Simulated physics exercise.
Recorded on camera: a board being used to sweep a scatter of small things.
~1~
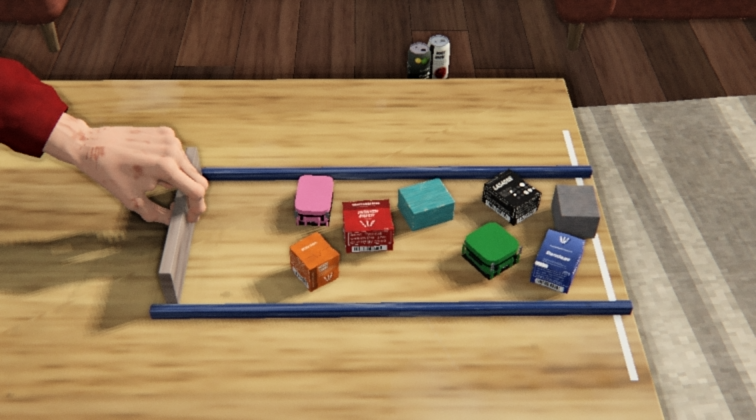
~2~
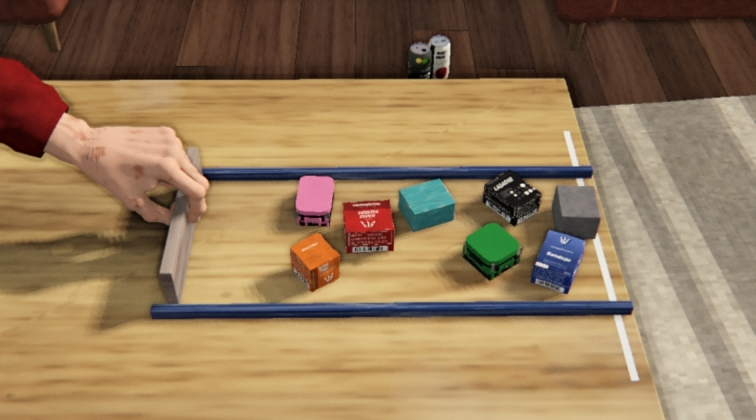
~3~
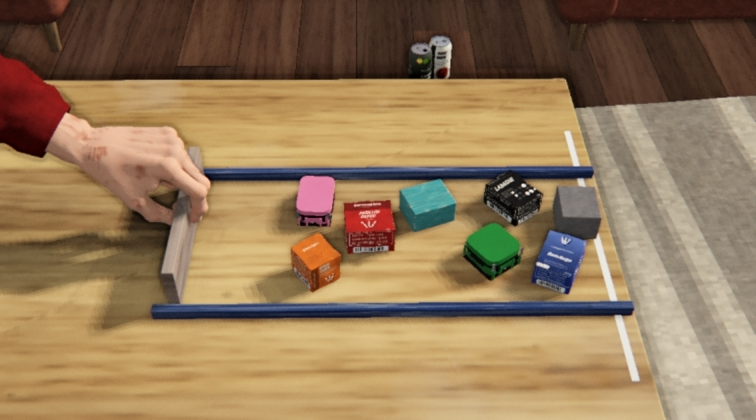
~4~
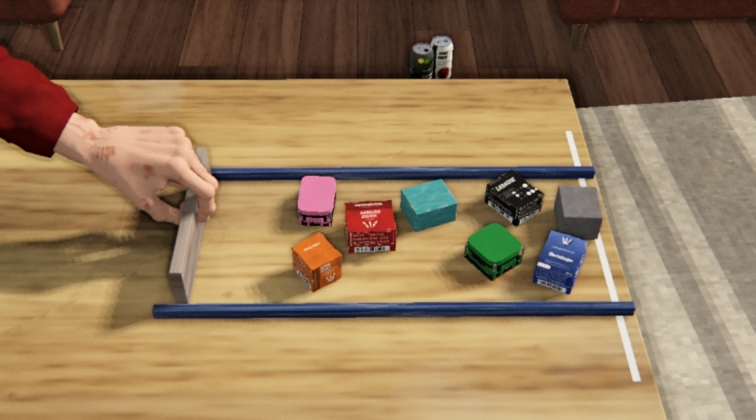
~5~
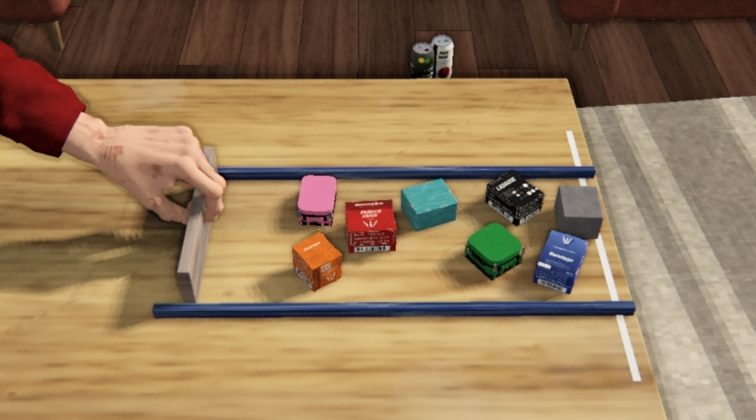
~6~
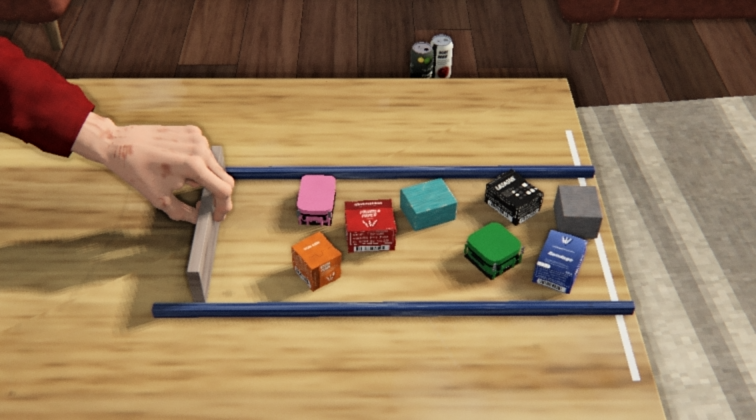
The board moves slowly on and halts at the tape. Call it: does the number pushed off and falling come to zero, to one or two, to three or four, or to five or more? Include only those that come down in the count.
It comes to five or more.
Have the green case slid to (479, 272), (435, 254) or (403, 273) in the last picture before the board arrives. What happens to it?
In turn it goes off; goes off; goes off.
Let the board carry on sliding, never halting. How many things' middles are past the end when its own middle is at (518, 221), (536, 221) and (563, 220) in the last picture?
3, 3 and 5.
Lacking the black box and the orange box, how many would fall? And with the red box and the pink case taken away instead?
5, then 5.
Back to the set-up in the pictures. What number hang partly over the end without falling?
The overhang total is 2.
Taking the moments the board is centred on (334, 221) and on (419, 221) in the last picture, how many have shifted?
By then 3, and later 6.
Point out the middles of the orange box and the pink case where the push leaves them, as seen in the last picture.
The orange box comes to rest close to (630, 271), while the pink case rests close to (606, 199).
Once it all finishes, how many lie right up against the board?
Number in contact with it: 2.
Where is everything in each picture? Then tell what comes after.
Grey block (575, 211); blue box (558, 261); black box (511, 197); board (183, 223); tape (595, 238), in the first picture.
Blue box (559, 261); orange box (315, 263), in the second picture.
Black box (513, 198); red box (369, 227), in the third picture.
Grey block (578, 213); green case (494, 252), in the fourth picture.
Blue box (561, 262); board (200, 222), in the fifth picture.
Grey block (577, 212); blue box (560, 261); black box (514, 197); board (209, 222); tape (598, 238), in the sixth picture.
Soon after, none off yet; grey block at rest near (577, 212); blue box at rest near (560, 261); black box at rest near (514, 197).
After that, none off yet; grey block displaced a little near (598, 213); blue box displaced a little near (584, 271); black box displaced about its own width near (561, 186).
In the end, the number that fall off is five or more; gone, red box, turquoise block, green case, black box, blue box and grey block.
